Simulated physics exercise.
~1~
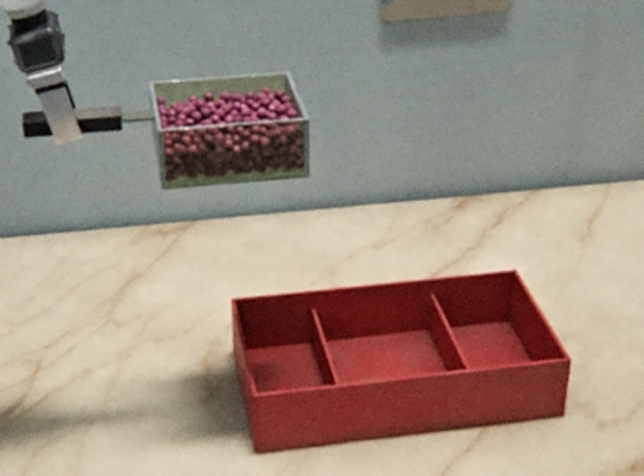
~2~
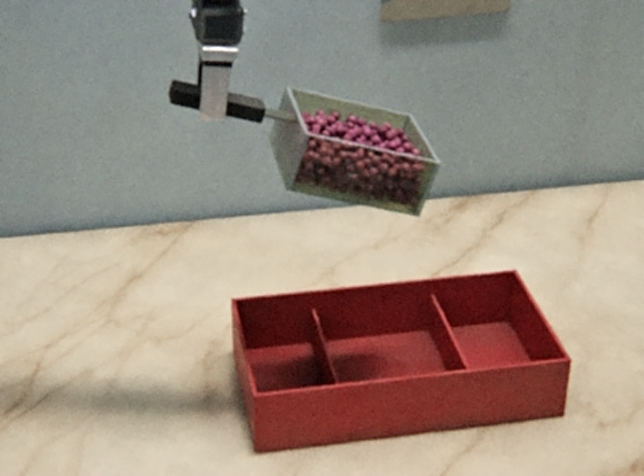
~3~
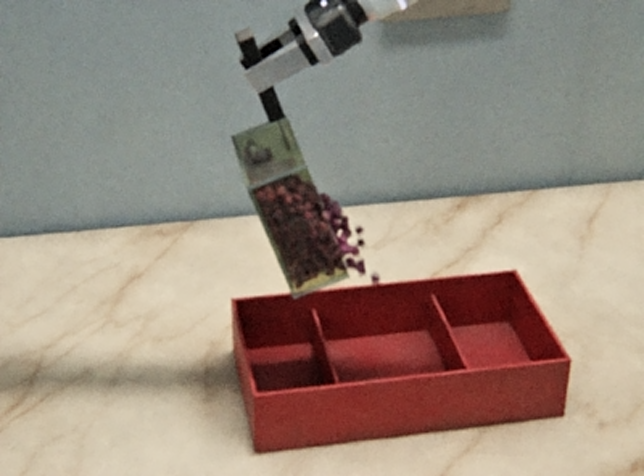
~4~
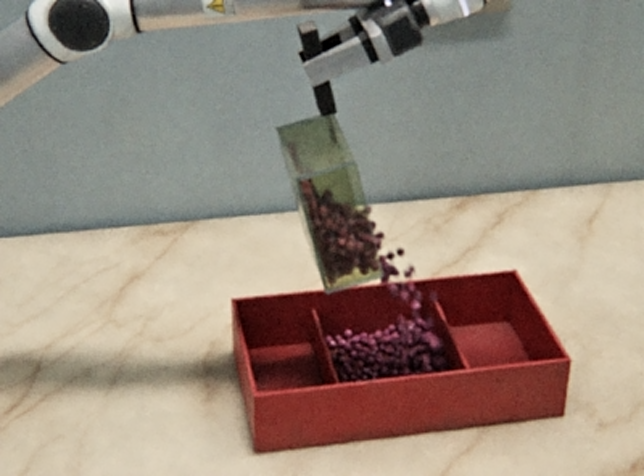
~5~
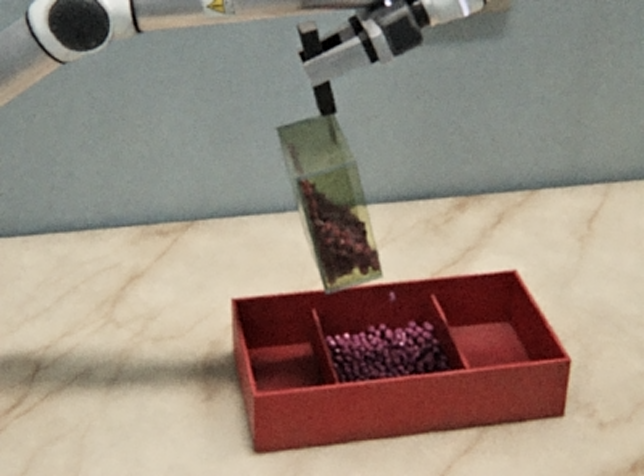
On a marble-patterned surface against a blue-grey wall, a red crate divided into three parts sits still while a robot arm holds a clear box of purple beads above and to its left. The arm carries the box rightward, tipping it slightly forward. It then tilts the box steeply, and beads begin to spill from its lower end. Moving a little farther right, the arm pours a stream into the middle part, where a heap forms. Finally the box hangs still, nearly upright on end, with many beads still inside and the side parts looking empty.
